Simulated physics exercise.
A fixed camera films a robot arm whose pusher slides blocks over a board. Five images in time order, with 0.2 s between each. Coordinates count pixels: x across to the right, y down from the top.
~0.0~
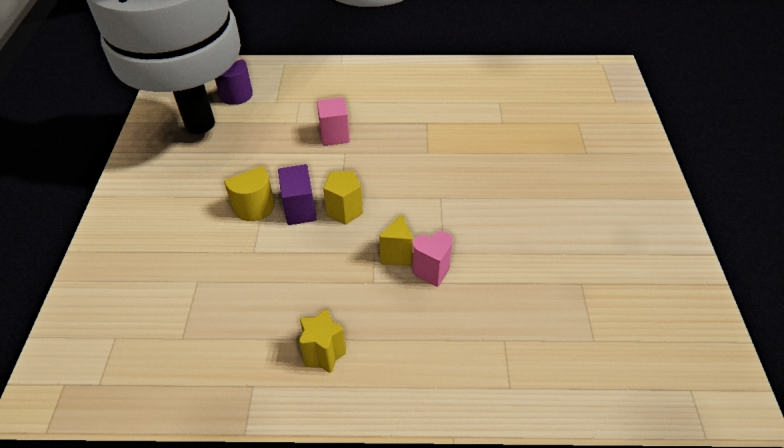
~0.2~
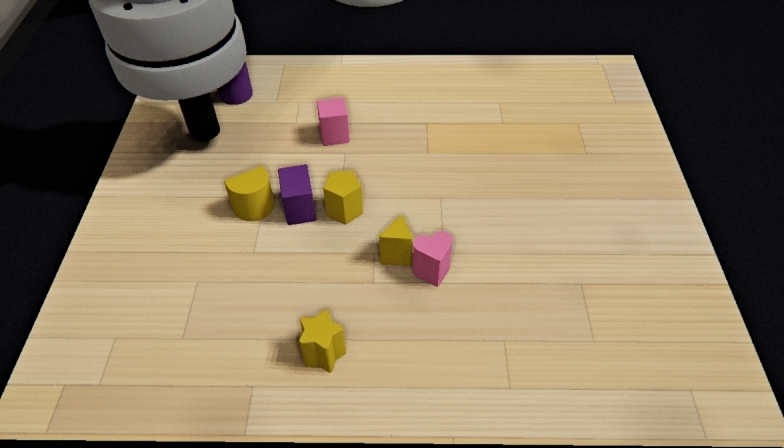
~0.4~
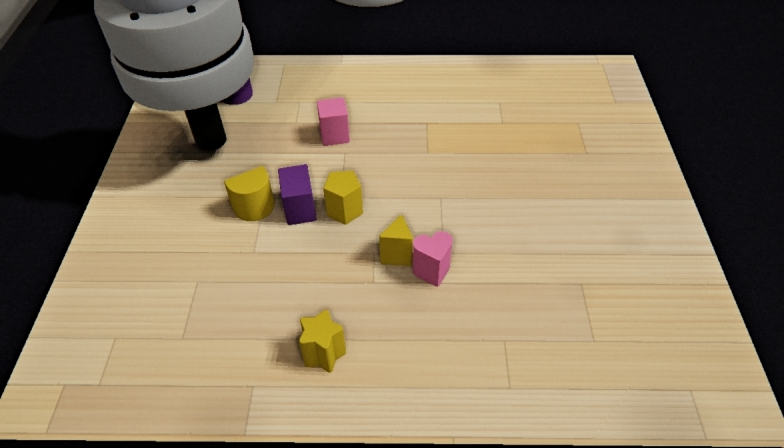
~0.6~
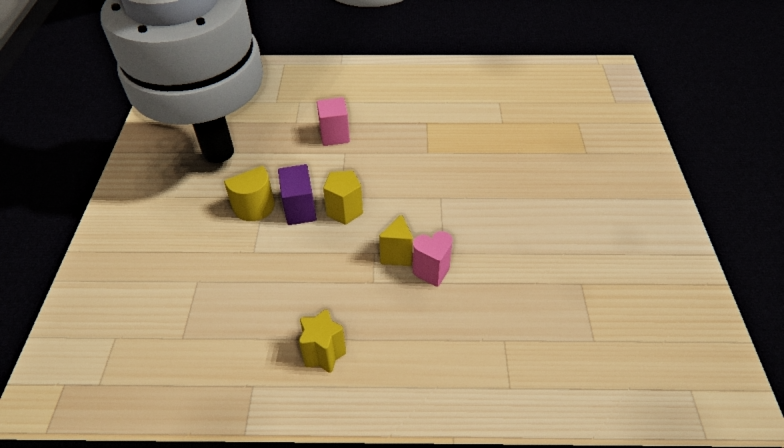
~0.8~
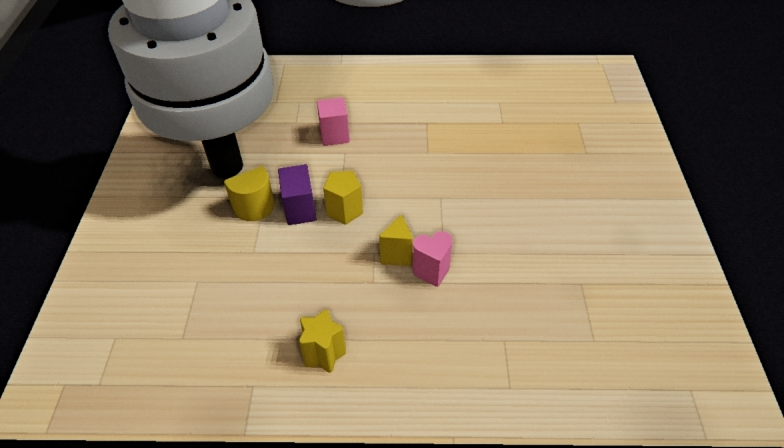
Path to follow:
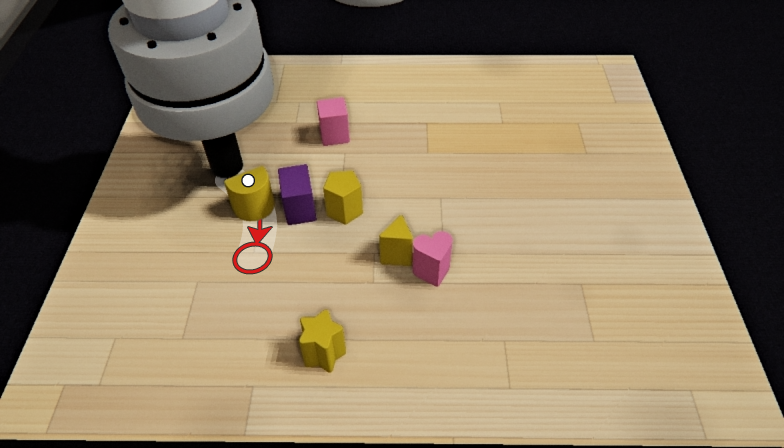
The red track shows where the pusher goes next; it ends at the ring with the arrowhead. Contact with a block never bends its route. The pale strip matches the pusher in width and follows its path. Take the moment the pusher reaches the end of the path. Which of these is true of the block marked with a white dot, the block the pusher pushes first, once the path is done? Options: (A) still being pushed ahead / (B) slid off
It's B.
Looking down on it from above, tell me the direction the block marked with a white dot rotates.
Twists anticlockwise.
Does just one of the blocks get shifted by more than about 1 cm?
The answer is yes.
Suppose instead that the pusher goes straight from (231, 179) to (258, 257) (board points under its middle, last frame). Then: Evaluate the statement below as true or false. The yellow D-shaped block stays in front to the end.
False.
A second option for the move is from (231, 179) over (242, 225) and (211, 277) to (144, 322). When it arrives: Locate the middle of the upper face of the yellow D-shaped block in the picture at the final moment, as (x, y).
In the picture, it is at (266, 199).
Drawn move, from (231, 179) via (252, 199) and (260, 226), ending at (252, 258); the dot is on the yellow D-shaped block.
On the path given first. One third of the way, pusher at (250, 189); yellow D-shaped block at (256, 191).
Two thirds of the way, pusher at (257, 216); yellow D-shaped block at (268, 218), turned 15° anticlockwise.
At the end, pusher at (249, 247); yellow D-shaped block at (274, 238), turned 45° anticlockwise; purple rectangular block still.
